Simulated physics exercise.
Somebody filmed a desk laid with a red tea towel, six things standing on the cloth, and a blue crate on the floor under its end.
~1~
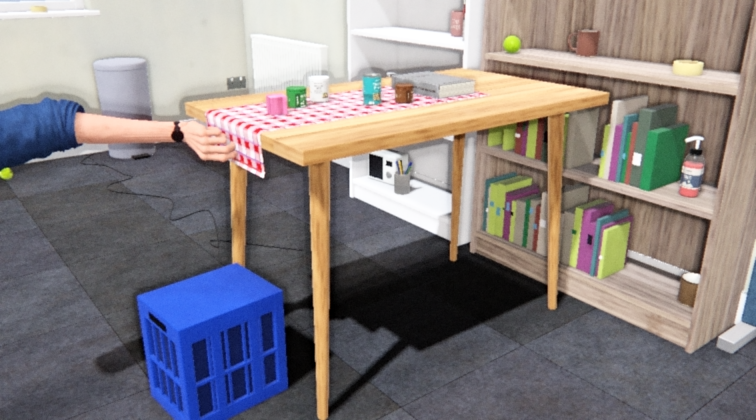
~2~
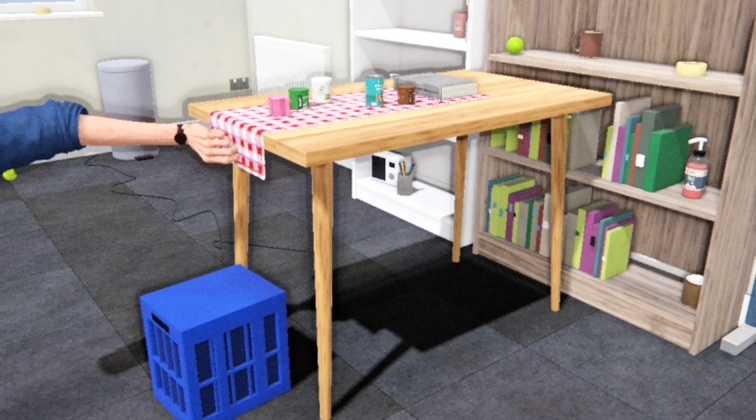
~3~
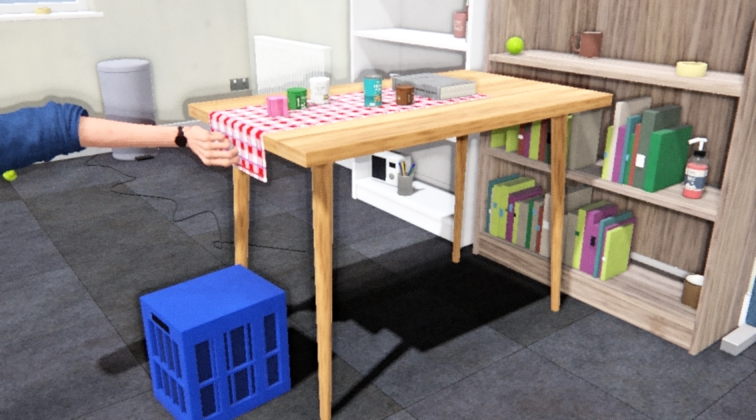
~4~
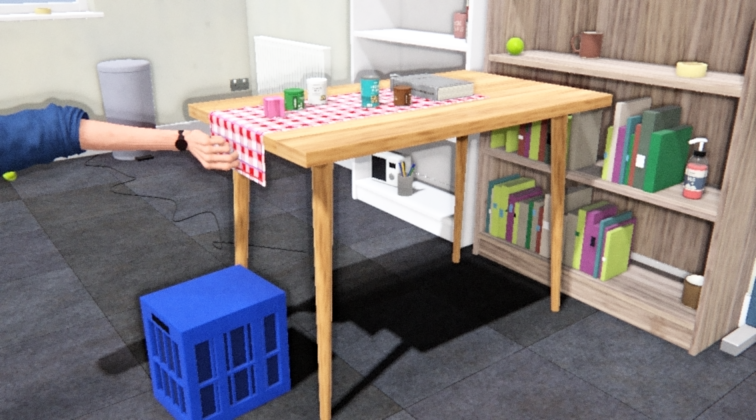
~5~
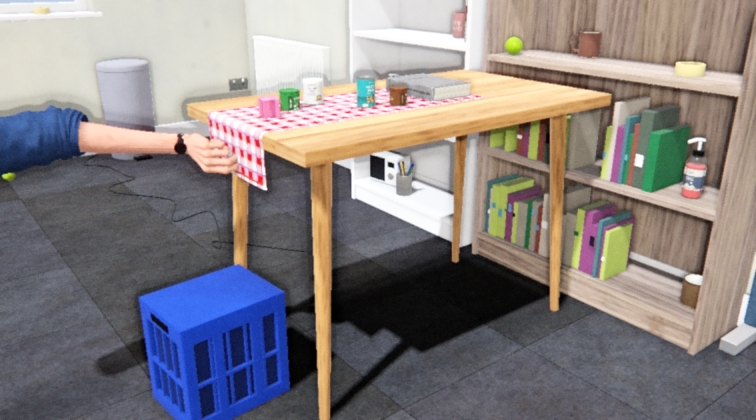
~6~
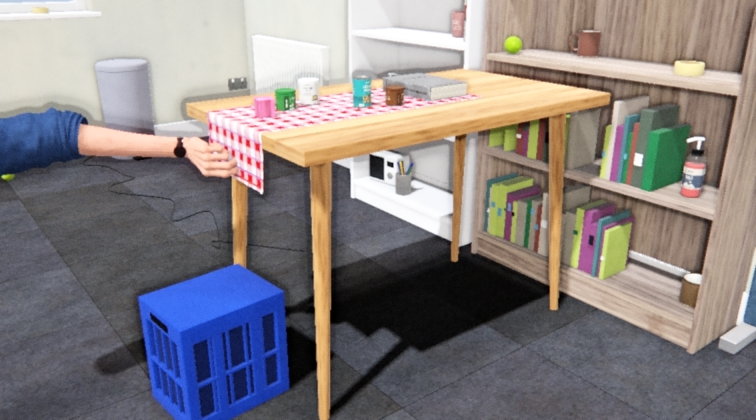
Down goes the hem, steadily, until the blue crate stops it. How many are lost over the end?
The count of fallen things is three.
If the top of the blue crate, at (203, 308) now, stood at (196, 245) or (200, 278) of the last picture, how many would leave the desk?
Then 1 and 2.
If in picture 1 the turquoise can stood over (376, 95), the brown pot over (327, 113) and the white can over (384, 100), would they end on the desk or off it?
The turquoise can stays on; the brown pot drops off; the white can survives.
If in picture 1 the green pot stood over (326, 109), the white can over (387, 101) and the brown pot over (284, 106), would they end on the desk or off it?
The green pot falls; the white can holds on; the brown pot comes down.
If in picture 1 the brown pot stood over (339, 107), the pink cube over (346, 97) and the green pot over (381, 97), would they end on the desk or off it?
The brown pot is carried off; the pink cube does not fall; the green pot stays on.
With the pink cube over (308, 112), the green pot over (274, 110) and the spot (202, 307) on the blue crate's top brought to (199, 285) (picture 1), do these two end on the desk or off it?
The pink cube comes down; the green pot falls.
Soon after, hem near (239, 246); pink cube and green pot gone.
After that, hem on the crate; pink cube, green pot and white can gone.
In the end, hem on the crate; pink cube, green pot and white can gone. It carries off three.
